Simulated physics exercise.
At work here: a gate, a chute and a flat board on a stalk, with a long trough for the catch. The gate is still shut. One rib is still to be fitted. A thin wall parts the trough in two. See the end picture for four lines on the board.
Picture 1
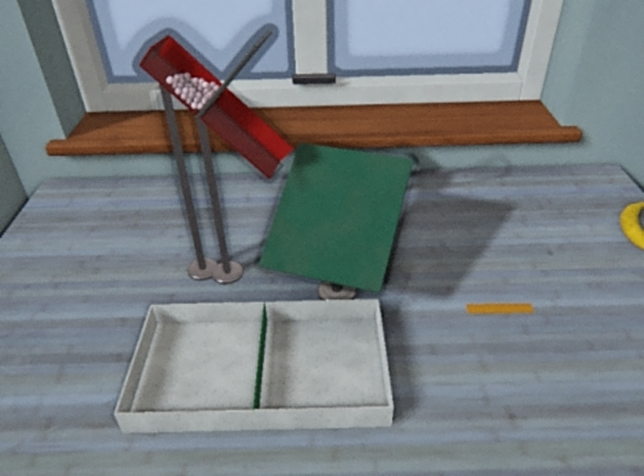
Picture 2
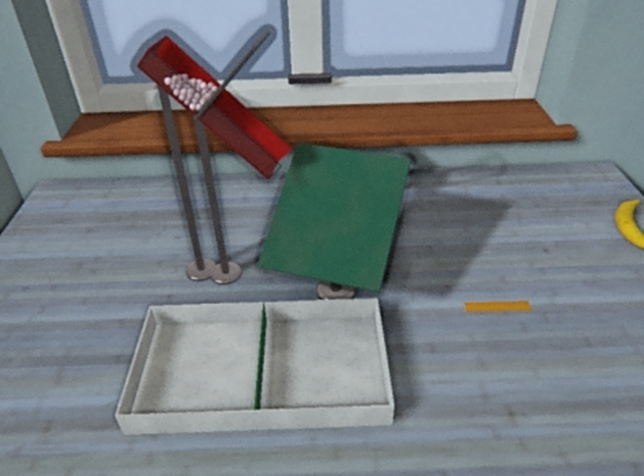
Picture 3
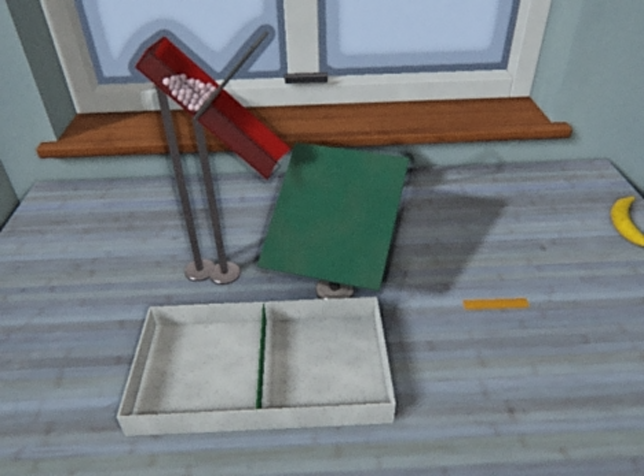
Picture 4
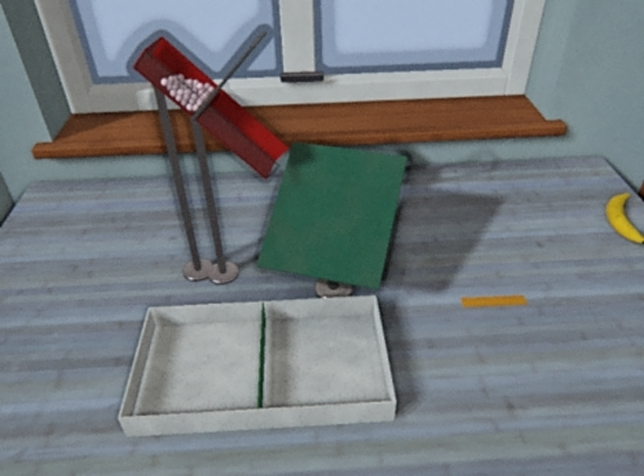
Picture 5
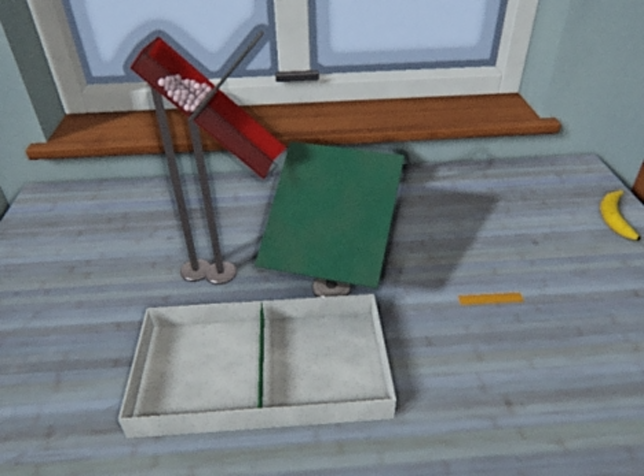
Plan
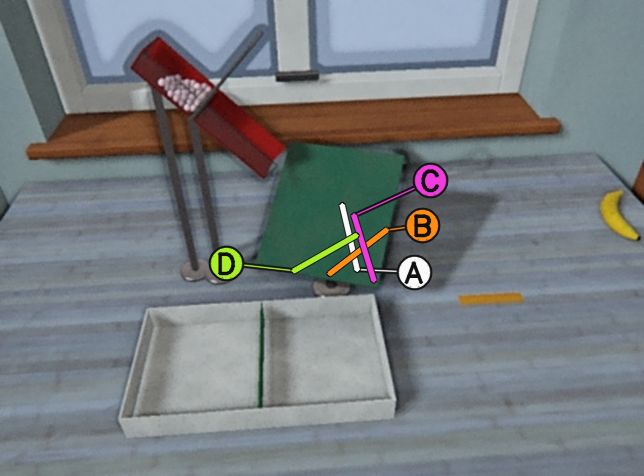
On a wooden table, pearls sit still in a red chute as the view drifts slightly.
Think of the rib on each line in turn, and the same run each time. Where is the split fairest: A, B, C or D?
The answer is line D.
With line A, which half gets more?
Right.
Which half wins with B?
More lands on the right.
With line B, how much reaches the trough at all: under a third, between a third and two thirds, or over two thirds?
Over two thirds.
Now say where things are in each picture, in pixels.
The first picture shows load behind the gate (201, 89), sugar pearls; lip of the chute (275, 170), sloping fairly steeply.
The second picture shows middle of the board (335, 212), tilted fairly steeply; middle of its low edge (316, 279); of its high edge (352, 150).
The third picture shows front corners of the trough (118, 417) and (394, 404); front end of its middle wall (257, 411).
The fourth picture shows middle of the load (195, 91); lip (271, 170).
The fifth picture shows middle of the load (193, 91); lip (269, 170).
On the marked copy, line A from (342, 205) to (357, 269); line B from (386, 230) to (329, 273); line C from (354, 215) to (373, 280); line D from (356, 235) to (294, 270).
Choosing A, of what is caught, about a tenth in the left half, almost all in the right.
Choosing B, of what is caught, just a few in the left half, almost all in the right.
Choosing C, of what is caught, about a tenth in the left half, almost all in the right.
Choosing D, of what is caught, roughly half in the left half, roughly half in the right.
